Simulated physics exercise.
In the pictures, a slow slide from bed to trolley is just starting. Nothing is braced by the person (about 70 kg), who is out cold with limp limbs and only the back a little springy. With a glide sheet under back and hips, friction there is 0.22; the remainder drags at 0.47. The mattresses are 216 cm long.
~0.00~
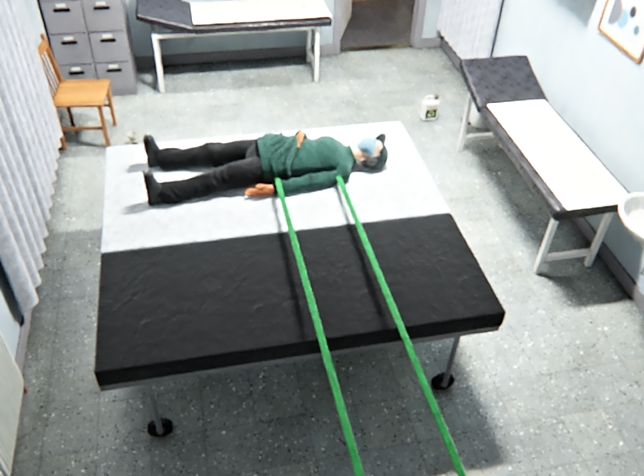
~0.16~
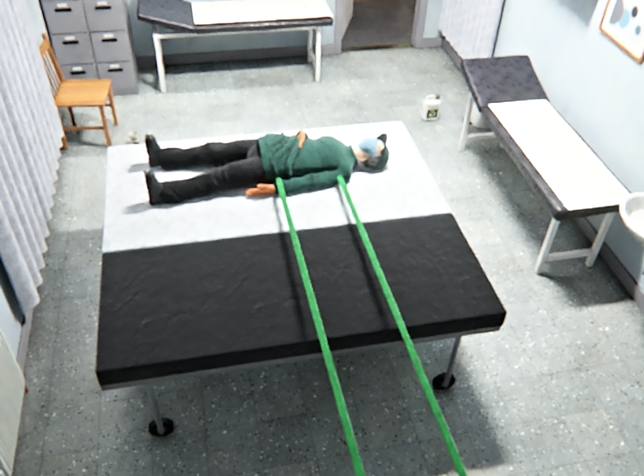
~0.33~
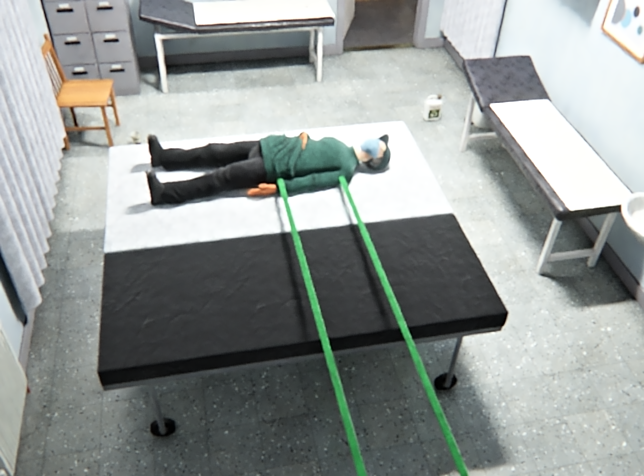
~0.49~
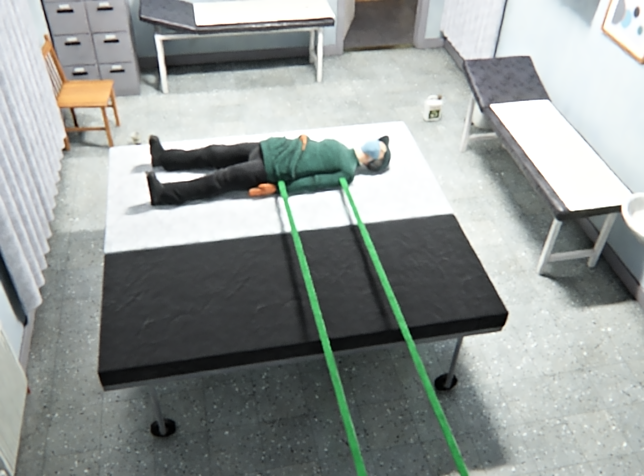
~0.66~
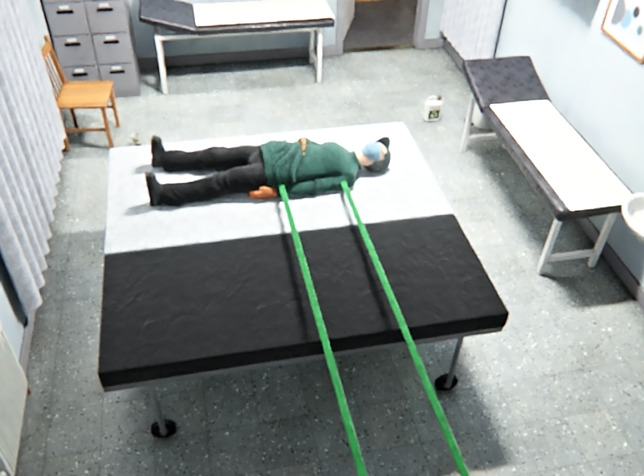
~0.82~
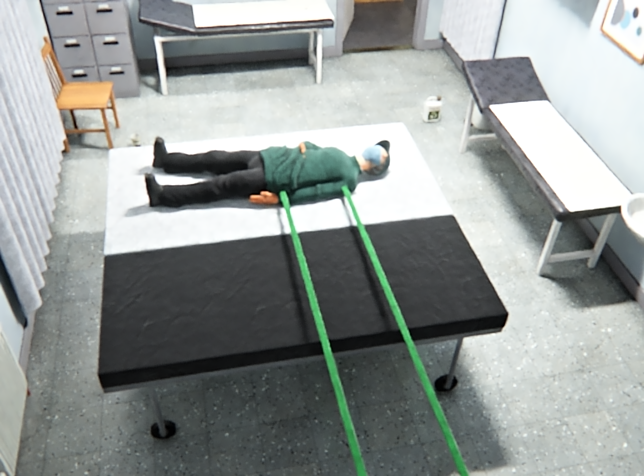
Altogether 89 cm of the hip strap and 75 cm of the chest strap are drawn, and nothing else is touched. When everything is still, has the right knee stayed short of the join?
It will come up shy of the join.
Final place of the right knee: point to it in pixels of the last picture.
It finishes near pixel (242, 219) of the last view.
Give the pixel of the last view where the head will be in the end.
I'd expect it close to pixel (393, 216).
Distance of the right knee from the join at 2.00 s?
Position: About 24 cm short.
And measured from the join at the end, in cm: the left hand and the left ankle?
Left hand 44 past, left ankle 12 past.
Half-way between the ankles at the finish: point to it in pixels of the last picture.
About pixel (186, 226).
After 1.00 s the right knee is 64 cm short of the join, near (221, 166) in the last picture's view; the head 49 cm short of the join.
After 1.50 s the right knee is 46 cm short of the join, near (231, 182) in the last picture's view.
After 2.00 s the right knee is 24 cm short of the join, near (241, 202) in the last picture's view; the head 7 cm short of the join.
At rest, 3.4 s, head crosses the join; left hand crosses the join; right hand stops short of the join; left ankle crosses the join; right ankle stops short of the join; right knee stops short of the join.
